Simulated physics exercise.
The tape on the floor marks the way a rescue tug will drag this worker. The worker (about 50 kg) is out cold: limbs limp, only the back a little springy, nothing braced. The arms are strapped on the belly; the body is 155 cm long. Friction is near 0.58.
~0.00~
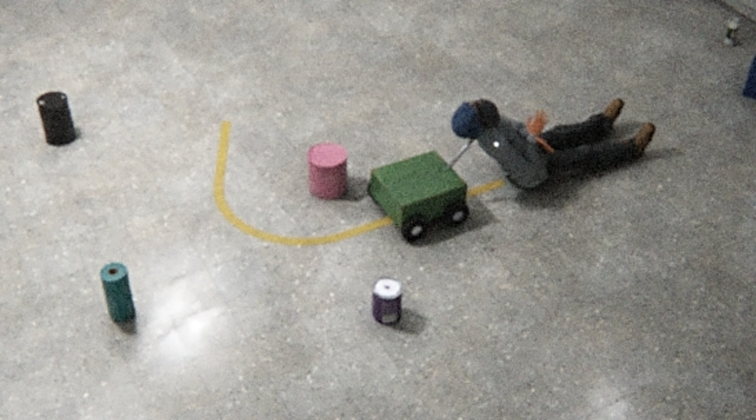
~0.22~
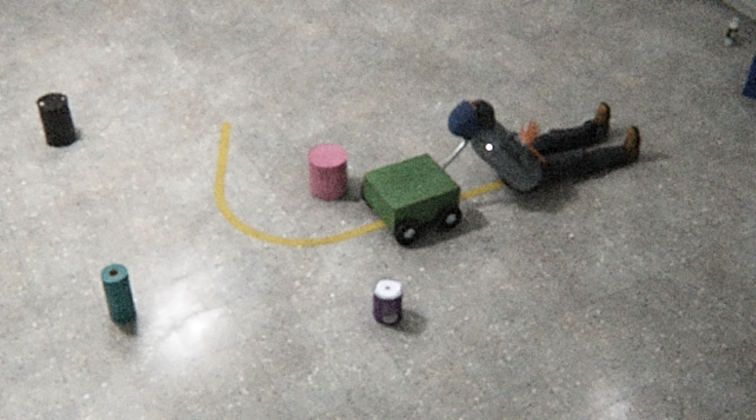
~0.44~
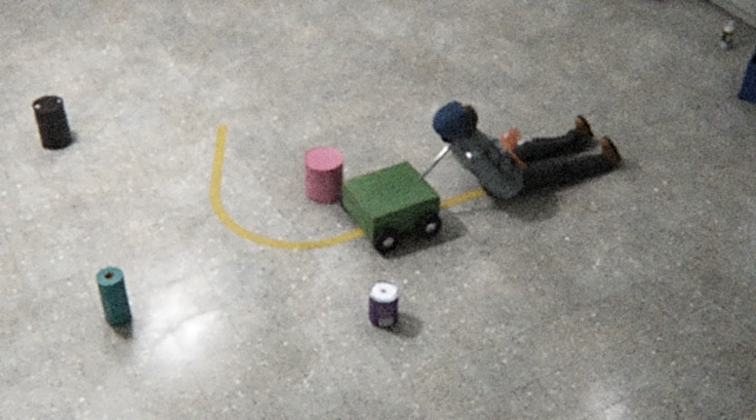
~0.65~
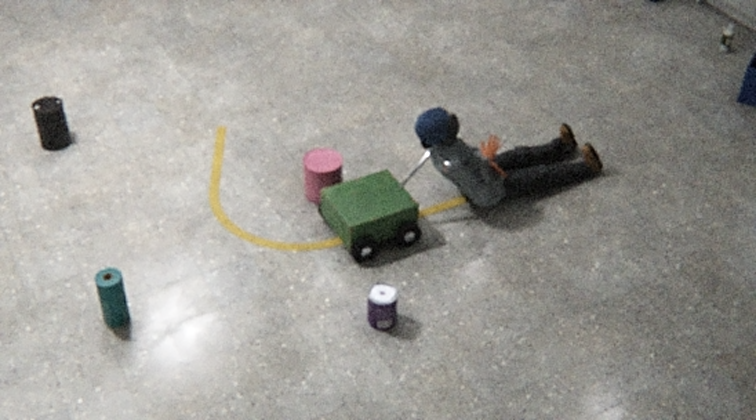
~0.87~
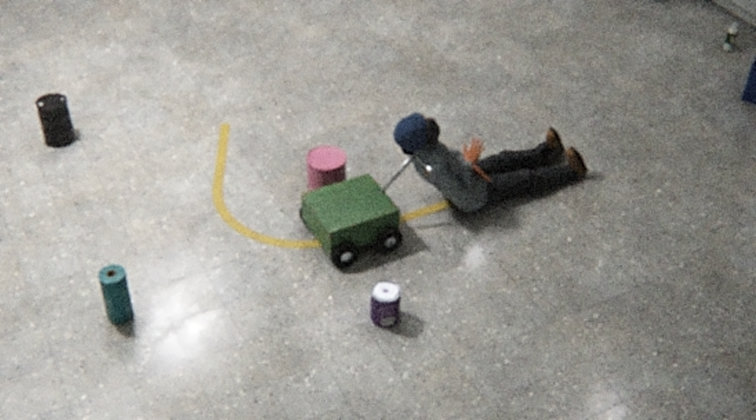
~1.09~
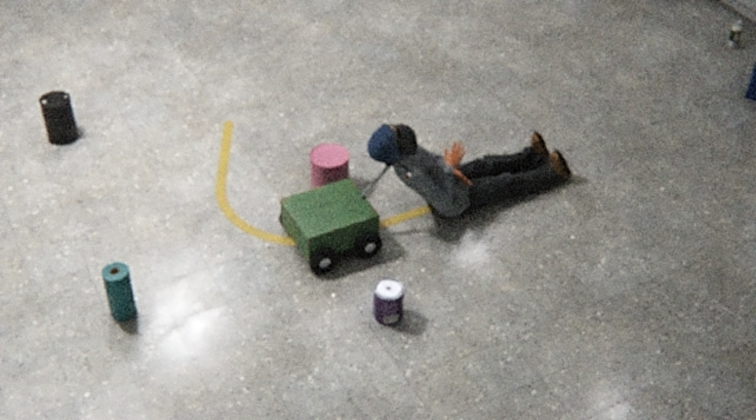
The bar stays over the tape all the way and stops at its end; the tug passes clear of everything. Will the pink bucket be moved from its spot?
In the end the pink bucket moves.
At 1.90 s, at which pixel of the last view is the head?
At about (299, 165).
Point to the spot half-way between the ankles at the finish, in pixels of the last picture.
At about (296, 198).
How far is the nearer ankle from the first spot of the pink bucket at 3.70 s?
Some 20 cm.
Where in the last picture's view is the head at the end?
Near (218, 38).
After 1.90 s the pink bucket is where it stood, near (330, 172) in the last picture's view; the teal post where it stood; the nearer ankle is 83 cm from that spot.
After 2.50 s the pink bucket is where it stood, near (330, 172) in the last picture's view; the teal post where it stood; the nearer ankle is 57 cm from that spot.
After 3.10 s the pink bucket is where it stood, near (330, 172) in the last picture's view; the teal post where it stood; the nearer ankle is 39 cm from that spot.
After 3.70 s the pink bucket is 6 cm from where it stood, near (331, 166) in the last picture's view; the teal post where it stood; the nearer ankle is 23 cm from that spot.
After 4.4 s, pink bucket gets knocked; black bin stays put; teal post stays put; purple can stays put.
